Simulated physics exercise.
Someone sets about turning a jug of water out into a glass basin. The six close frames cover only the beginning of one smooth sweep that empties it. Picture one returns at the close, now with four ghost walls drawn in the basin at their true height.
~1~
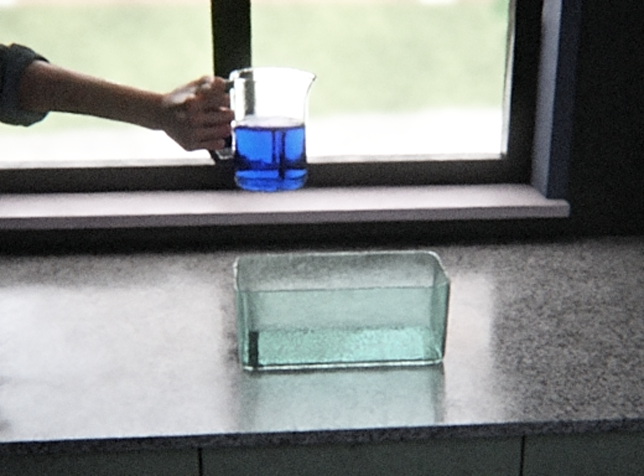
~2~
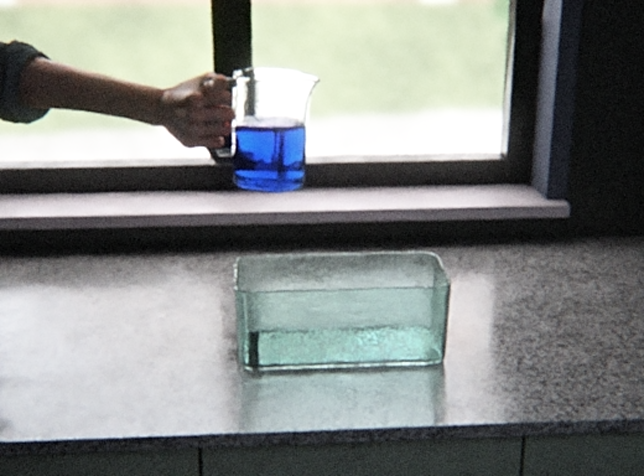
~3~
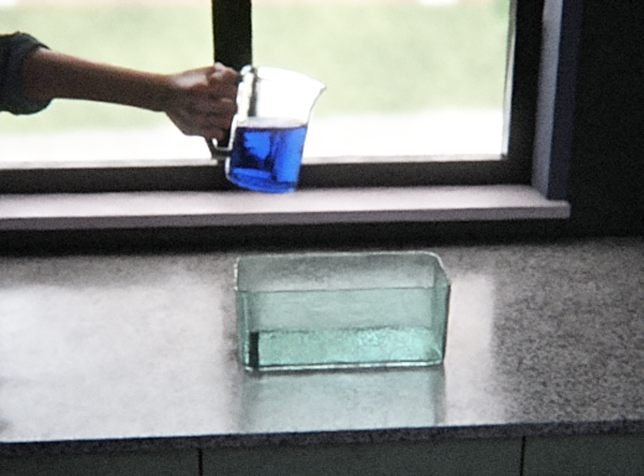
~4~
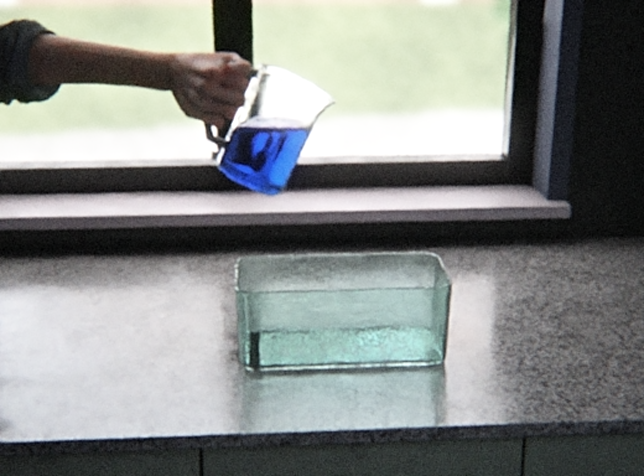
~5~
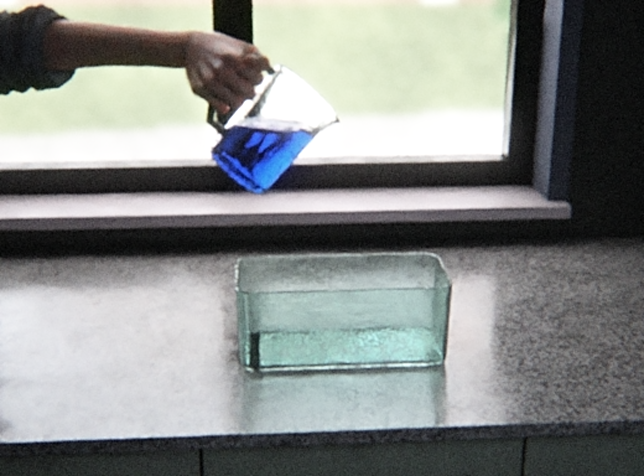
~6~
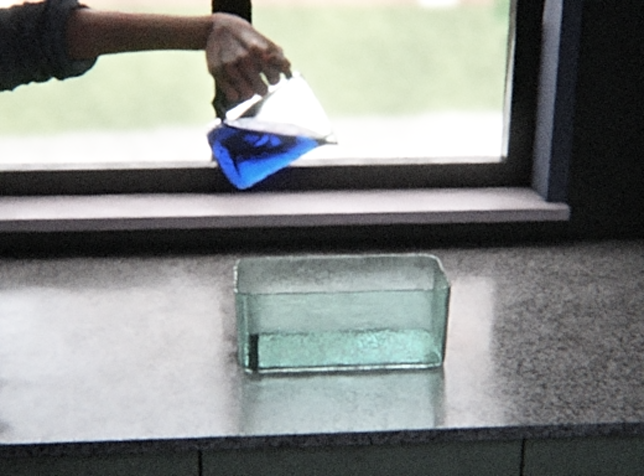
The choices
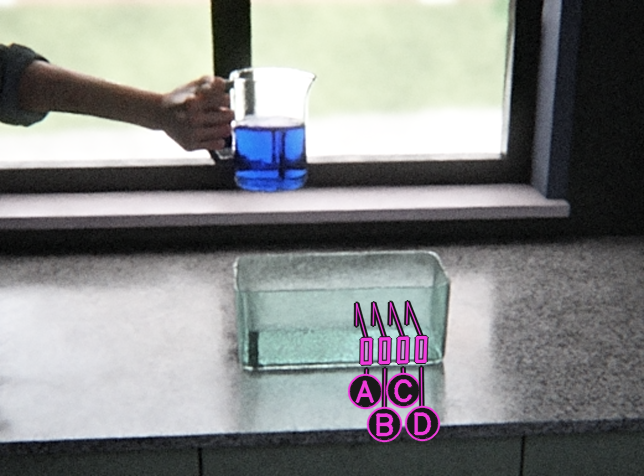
A jug of blue water is tilted steadily rightward by a hand above a glass basin.
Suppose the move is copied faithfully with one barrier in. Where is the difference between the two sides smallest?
Take B.
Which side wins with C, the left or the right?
The left one.
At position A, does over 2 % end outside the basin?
Yes.
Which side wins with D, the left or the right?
The left one.
On the marked copy, A at (366, 369); B at (384, 368); C at (403, 368); D at (421, 367).
If A is chosen, about 13 % ends left of the wall and 79 % right of it; 8 % is lost outside.
If B is chosen, about 54 % ends left of the wall and 43 % right of it; 3 % is lost outside.
If C is chosen, about 75 % ends left of the wall and 11 % right of it; 14 % is lost outside.
If D is chosen, about 83 % ends left of the wall and 8 % right of it; 9 % is lost outside.
